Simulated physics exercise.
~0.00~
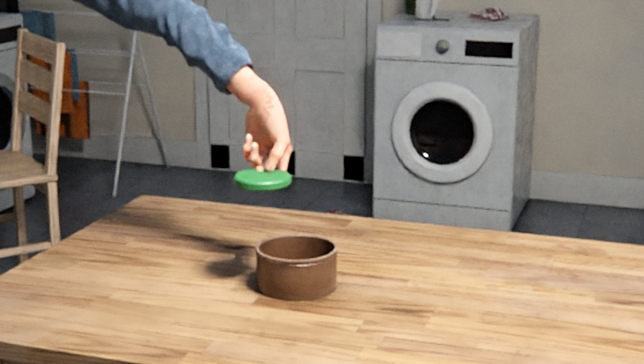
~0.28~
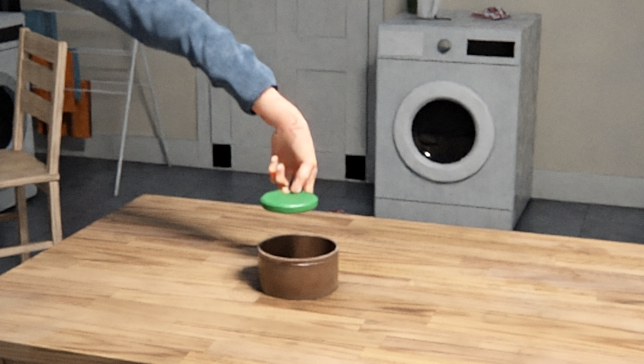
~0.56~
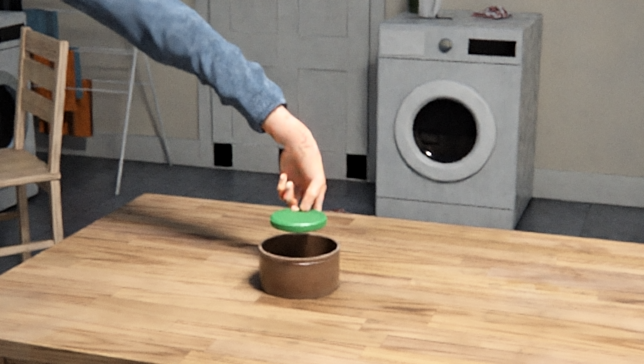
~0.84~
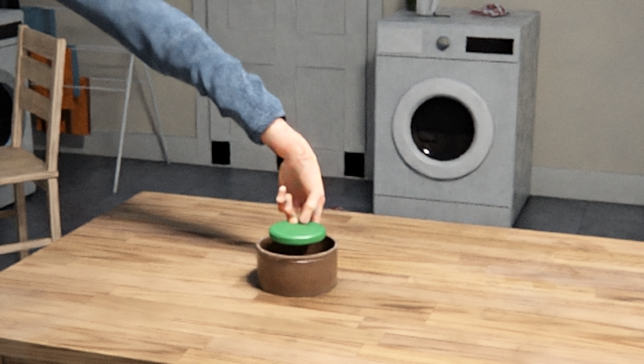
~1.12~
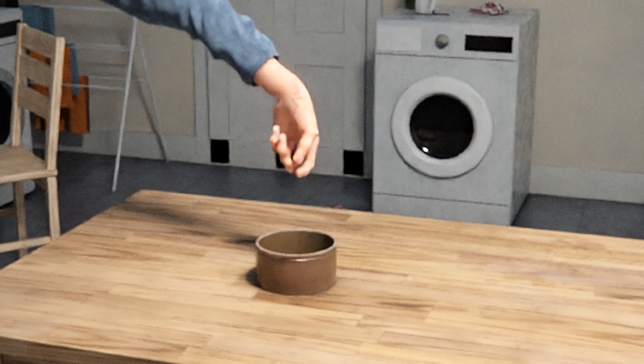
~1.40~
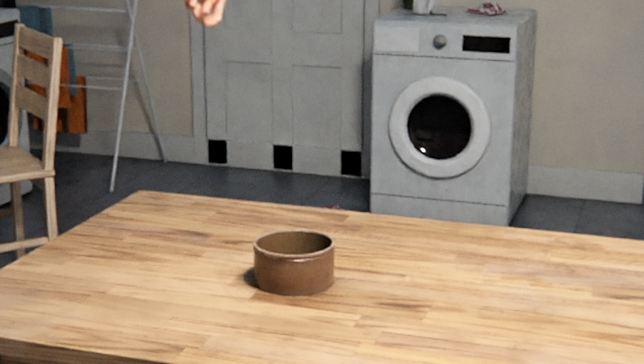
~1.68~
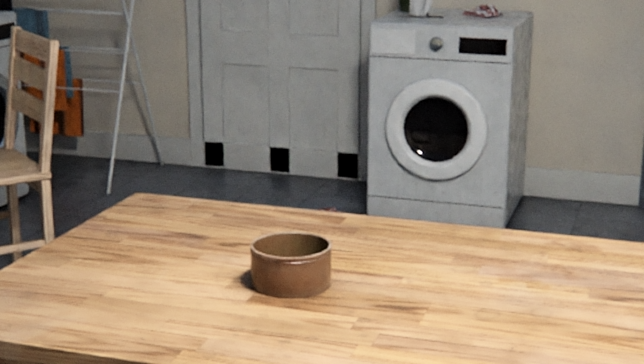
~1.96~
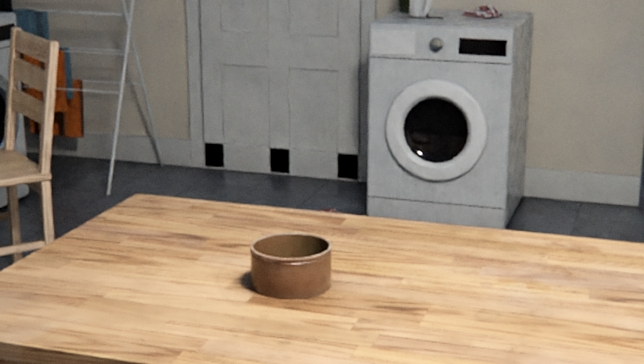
To begin with, a hand in a blue sleeve holds a green disc, like a coaster, above a round brown container on a wooden table, with a washing machine behind. The arm carries the disc to the right until it hovers over the opening. The hand then lowers it straight down to the rim. Next the fingers let go, and the disc drops inside instead of resting on top. The hand draws back up and leaves the view. At the end the container stands still and open, the green disc out of sight within.
